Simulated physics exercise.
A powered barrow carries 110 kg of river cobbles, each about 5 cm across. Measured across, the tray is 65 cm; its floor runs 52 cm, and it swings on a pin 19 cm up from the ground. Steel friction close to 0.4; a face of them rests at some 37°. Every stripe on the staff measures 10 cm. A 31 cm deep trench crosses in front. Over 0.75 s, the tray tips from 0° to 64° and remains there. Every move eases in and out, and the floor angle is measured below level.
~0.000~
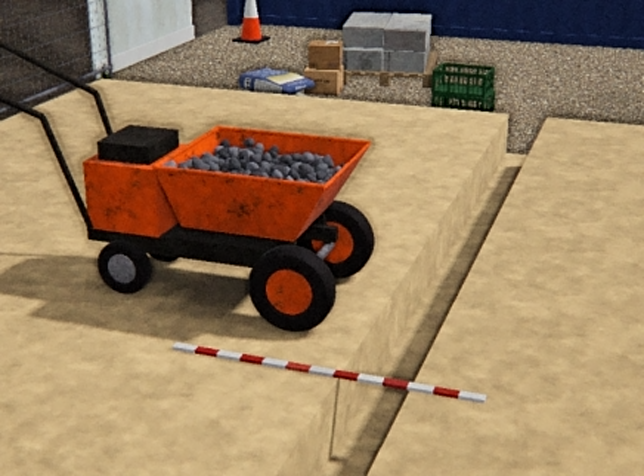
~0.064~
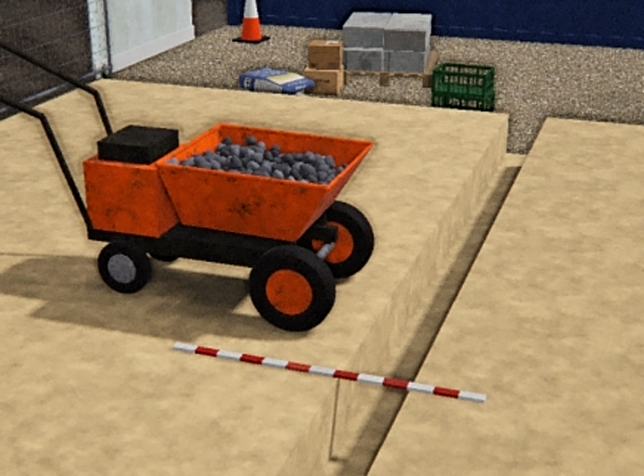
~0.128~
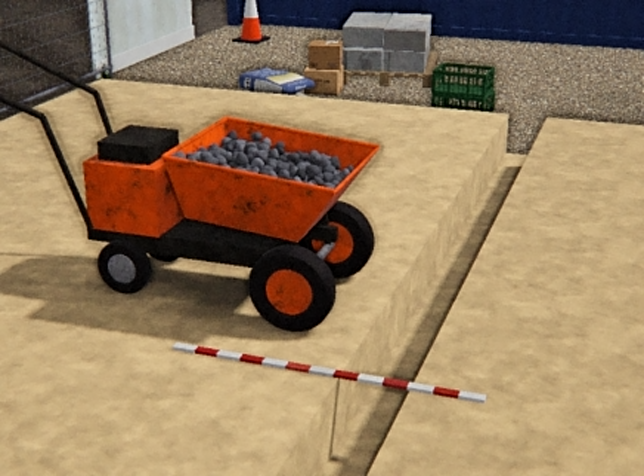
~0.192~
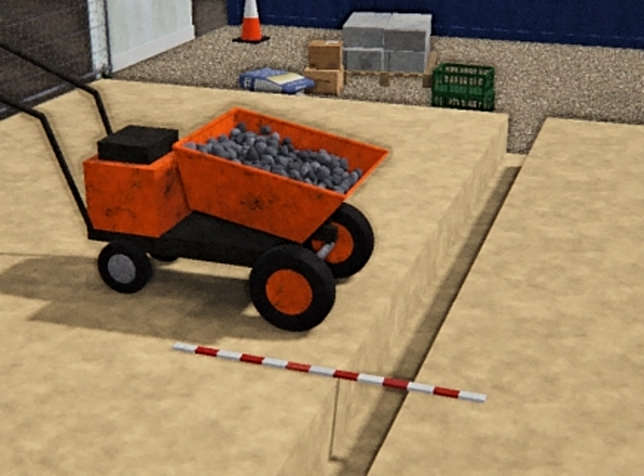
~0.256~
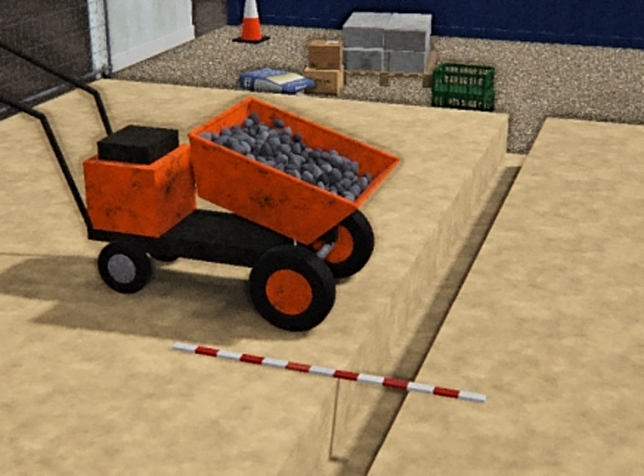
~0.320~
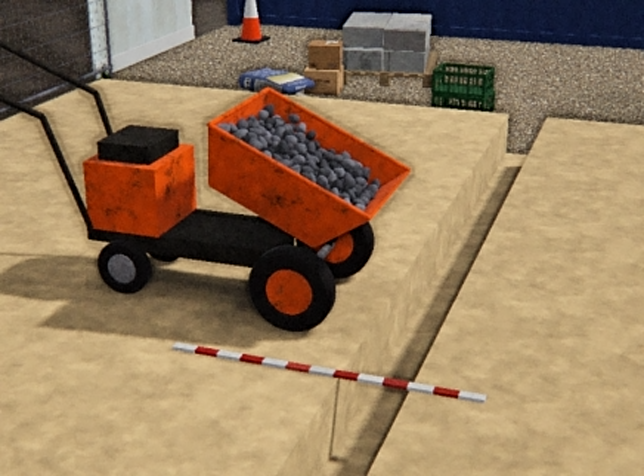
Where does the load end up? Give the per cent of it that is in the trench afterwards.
Some 25 per cent of it.
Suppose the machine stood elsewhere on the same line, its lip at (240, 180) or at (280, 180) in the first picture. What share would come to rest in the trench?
Around 50 and then 55 percent.
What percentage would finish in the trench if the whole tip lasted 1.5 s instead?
Roughly 30% would finish there.
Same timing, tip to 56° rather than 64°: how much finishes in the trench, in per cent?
Around 10 per cent would finish in the trench.
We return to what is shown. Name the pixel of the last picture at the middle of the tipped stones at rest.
Roughly at (471, 321).
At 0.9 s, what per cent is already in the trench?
Some 5 per cent.
After 0.6 s the floor is at 54°; 100 % in the tray; the foremost stones are at (393, 242).
After 0.9 s the floor is at 64°; 86 % in the tray, 4 % in the trench, 10 % past the trench; the foremost stones are at (475, 306).
After 1.2 s the floor is at 64°; 52 % in the tray, 6 % in the trench, 42 % past the trench; the foremost stones are at (605, 360).
After 3.2 s the floor is at 64°; 30 % in the tray, 25 % in the trench, 45 % past the trench; the foremost stones are past the picture's edge.
